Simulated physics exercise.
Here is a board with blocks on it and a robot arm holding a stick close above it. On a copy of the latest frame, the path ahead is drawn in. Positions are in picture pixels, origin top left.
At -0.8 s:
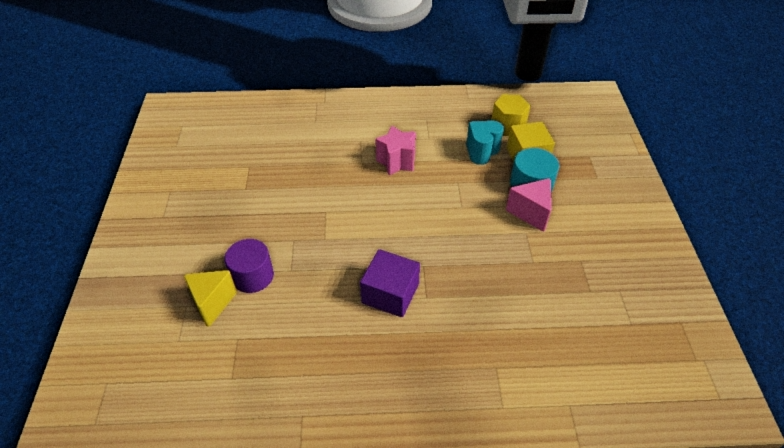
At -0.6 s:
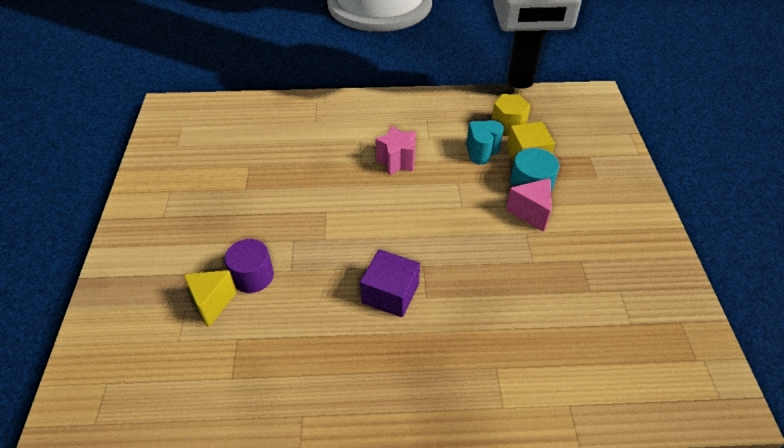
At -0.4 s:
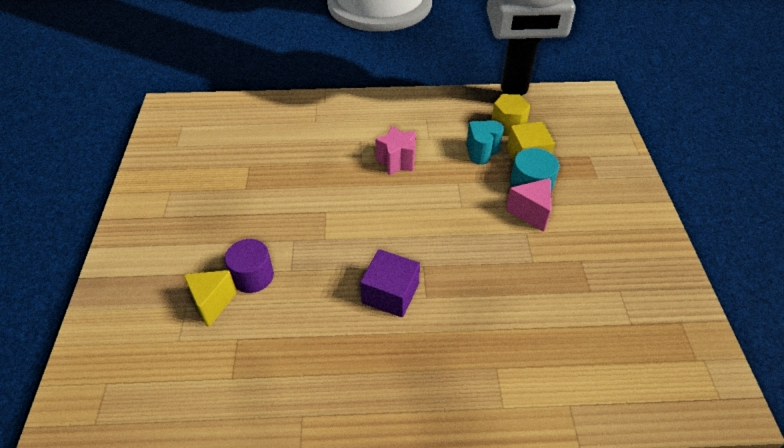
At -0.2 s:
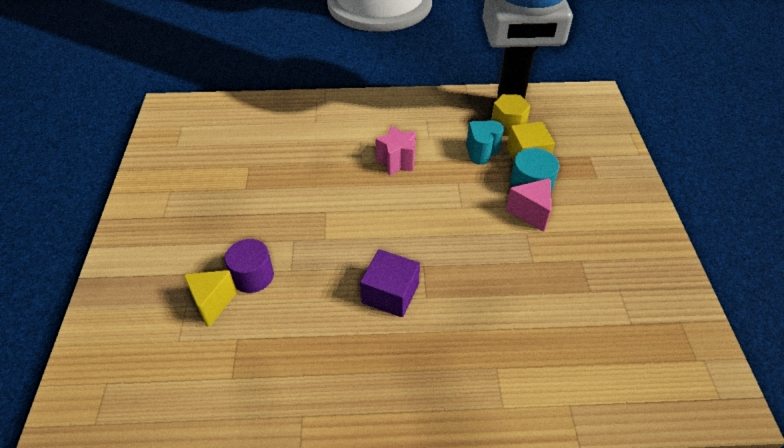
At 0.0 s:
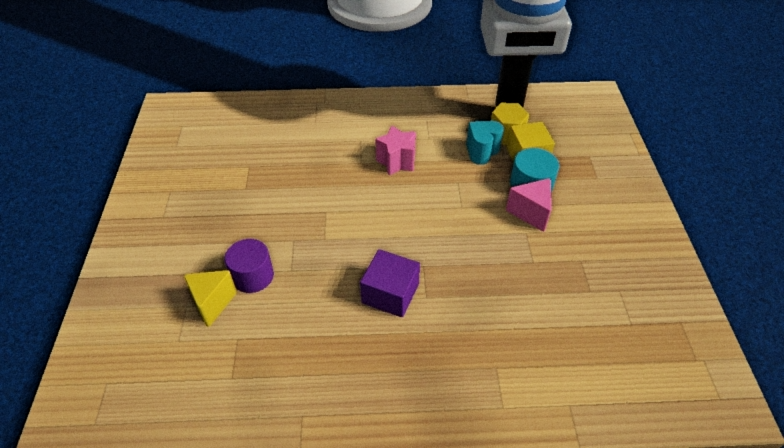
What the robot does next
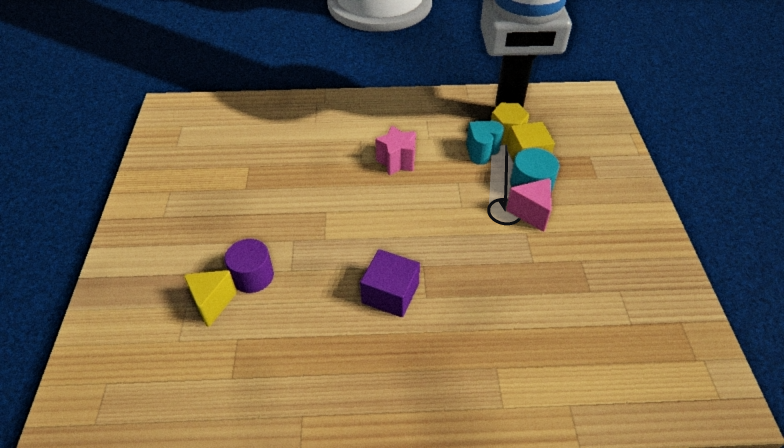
On a wooden board, a robot arm's stick moves in and nudges a yellow block slightly forward.
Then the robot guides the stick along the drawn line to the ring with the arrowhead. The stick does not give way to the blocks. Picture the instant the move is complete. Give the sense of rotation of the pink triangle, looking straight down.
Watching from overhead, you'd notice the pink triangle rotating clockwise.
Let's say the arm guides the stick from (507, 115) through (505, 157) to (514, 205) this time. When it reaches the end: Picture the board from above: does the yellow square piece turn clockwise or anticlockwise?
Looking down: Anticlockwise.
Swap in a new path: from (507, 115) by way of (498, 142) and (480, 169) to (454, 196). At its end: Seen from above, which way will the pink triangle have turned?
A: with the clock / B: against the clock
A (with the clock)
Drawn move, in a line from (507, 115) to (505, 211).
On the path given first. One third of the way, stick at (509, 134); turquoise heart block at (472, 141), turned 75° clockwise; yellow six-sided block at (508, 144); yellow square piece at (541, 157), turned 40° anticlockwise; pink triangle at (542, 208), turned 60° clockwise; turquoise round block at (563, 188).
Two thirds of the way, stick at (508, 166); turquoise heart block at (472, 142), turned 80° clockwise; yellow six-sided block at (505, 177); yellow square piece at (548, 165), turned 60° anticlockwise; pink triangle at (542, 209), turned 65° clockwise; turquoise round block at (577, 196).
At the end, stick at (507, 201); turquoise heart block at (472, 142), turned 80° clockwise; yellow six-sided block at (498, 214), turned 30° clockwise; yellow square piece at (548, 165), turned 60° anticlockwise; pink triangle at (542, 209), turned 65° clockwise; turquoise round block at (577, 196).
